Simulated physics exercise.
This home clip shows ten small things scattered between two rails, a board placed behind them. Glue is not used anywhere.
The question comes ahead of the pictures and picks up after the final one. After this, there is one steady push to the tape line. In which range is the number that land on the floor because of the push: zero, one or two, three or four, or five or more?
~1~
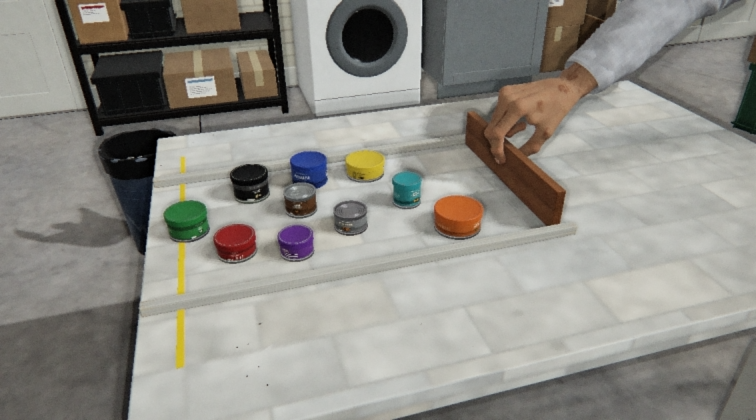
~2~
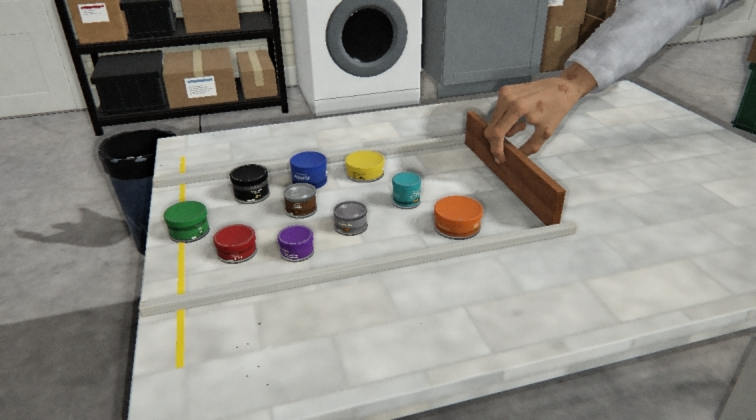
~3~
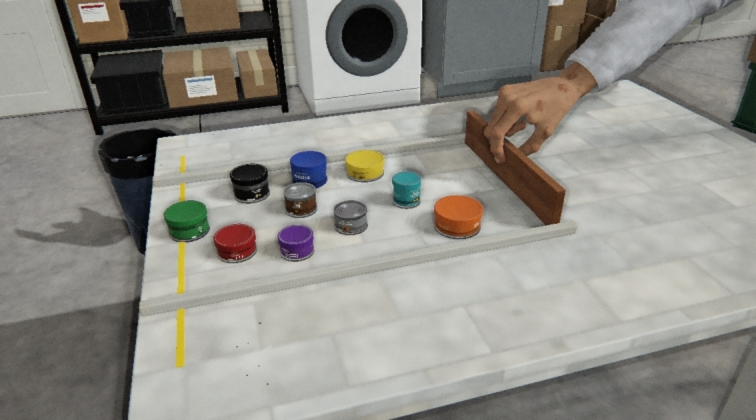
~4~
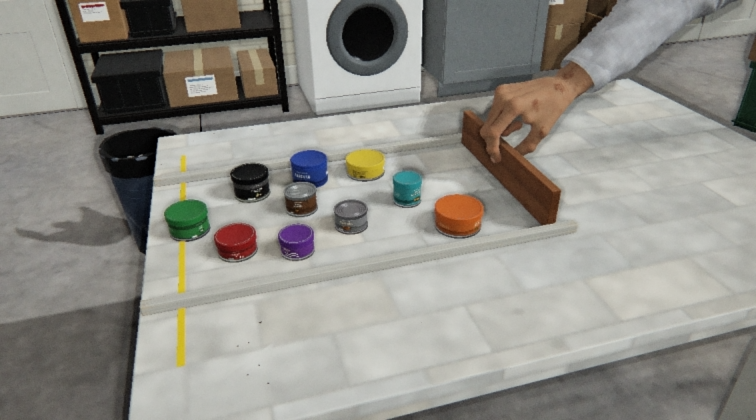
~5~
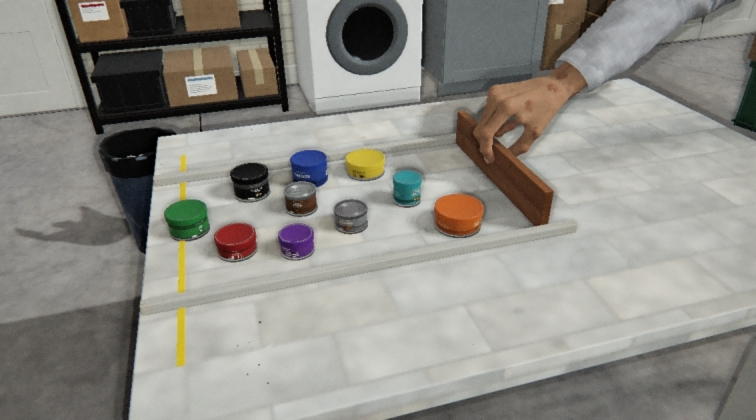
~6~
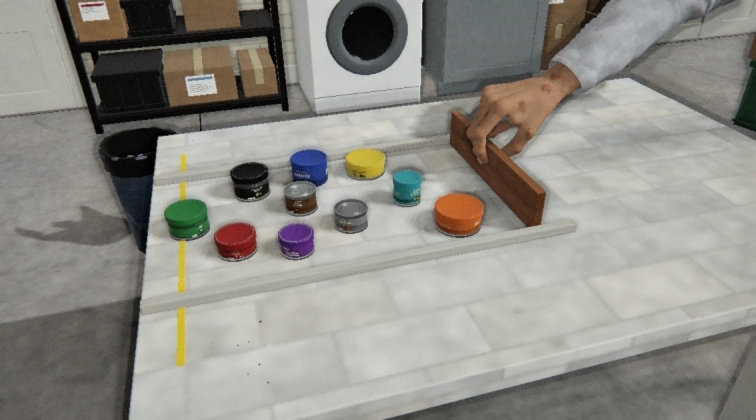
In the range five or more.
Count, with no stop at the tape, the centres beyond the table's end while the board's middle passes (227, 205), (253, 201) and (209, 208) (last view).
Over the end: 0, 0, 2.
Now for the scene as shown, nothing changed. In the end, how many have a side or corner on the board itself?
It's touching 5 at the end.
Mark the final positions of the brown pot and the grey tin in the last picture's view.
First object about (164, 212); second object about (162, 250).
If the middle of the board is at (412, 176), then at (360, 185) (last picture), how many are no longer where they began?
At the one place 2, at the other 5.
Soon after, none off yet; green pot at rest near (188, 220); red tin at rest near (236, 242); black tin at rest near (251, 182).
After that, none off yet; green pot at rest near (188, 220); red tin at rest near (236, 242); black tin displaced about its own width near (221, 188).
And then, none off yet; green pot at rest near (185, 218); red tin displaced about its own width near (185, 242); black tin displaced well along near (174, 199).
In the end, the number that fall off is five or more; gone, blue tub, purple tin, black tin, red tin and green pot.
